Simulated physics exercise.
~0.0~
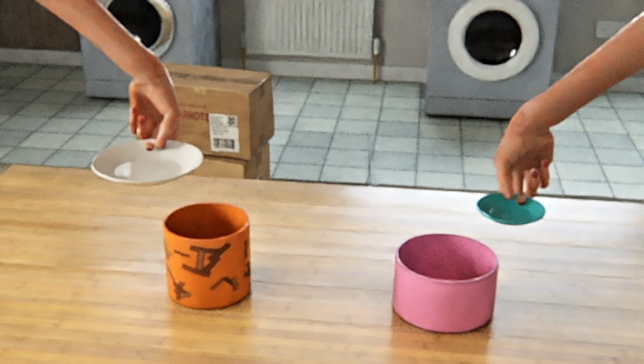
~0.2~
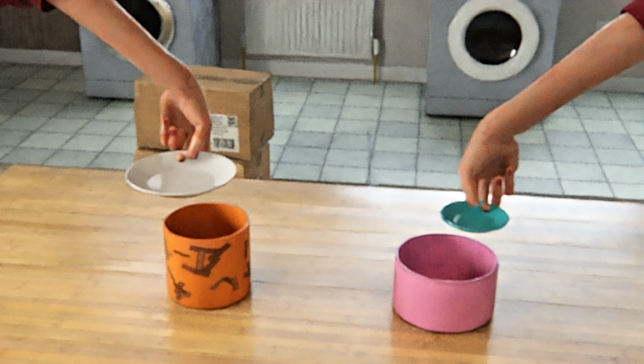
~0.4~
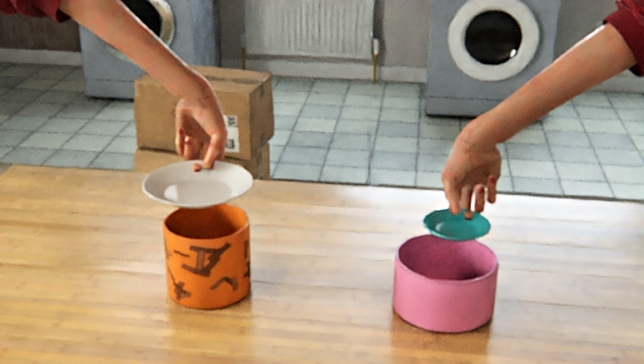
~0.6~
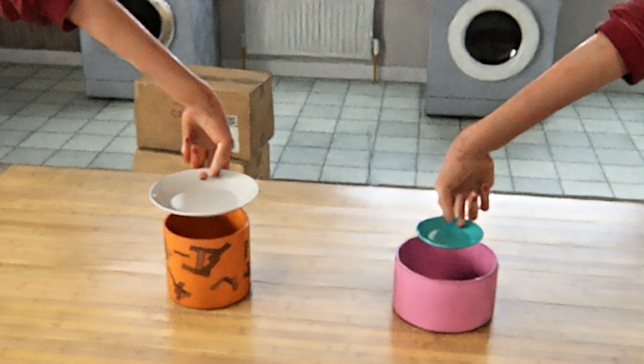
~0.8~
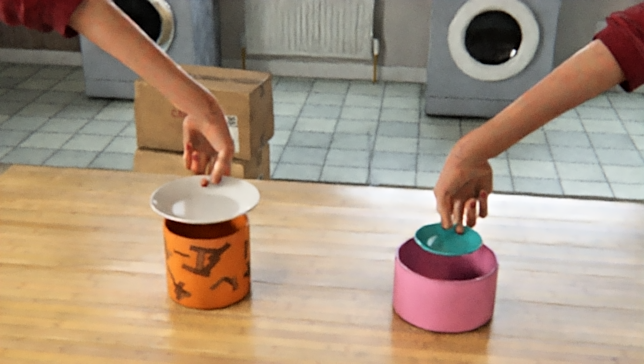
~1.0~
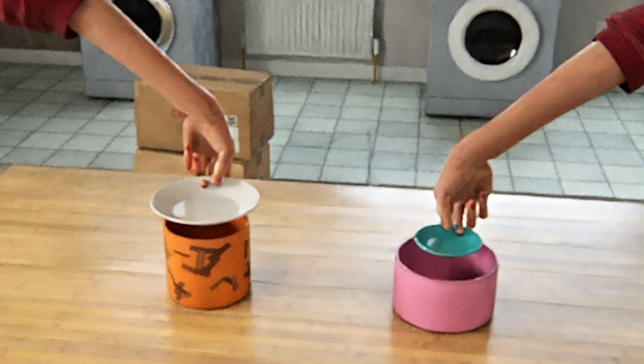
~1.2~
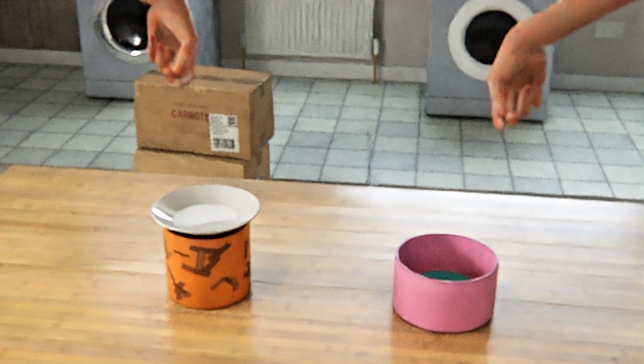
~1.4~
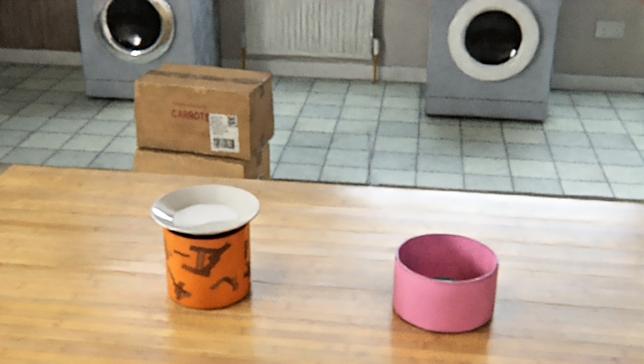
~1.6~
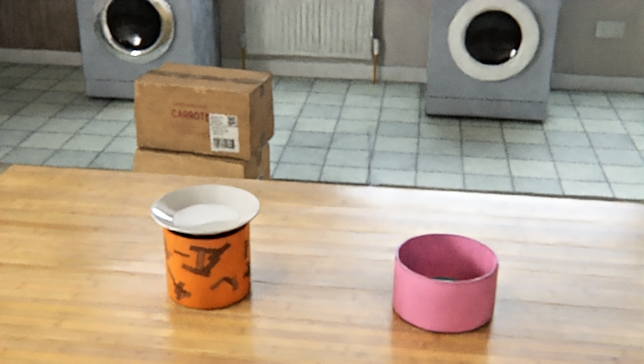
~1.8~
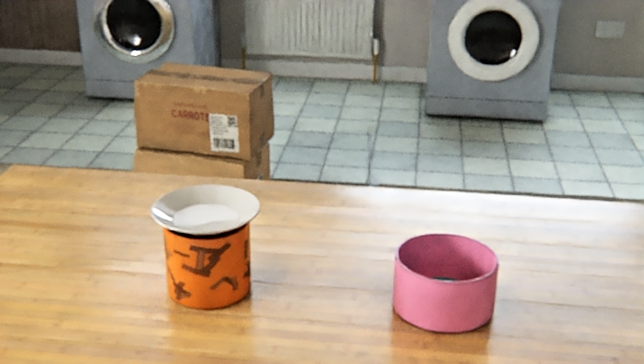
The clip opens on a wooden table holding an orange container with dark markings and a wider pink one, with washing machines and a cardboard box behind. Two hands reach in from above, the left holding a white plate and the right a smaller turquoise plate. They move inward and lower the plates over the openings, pausing there briefly. Both hands then let go and draw back out of view. The turquoise plate drops inside the pink container, while the white plate stays resting on the orange container's rim, covering its opening.
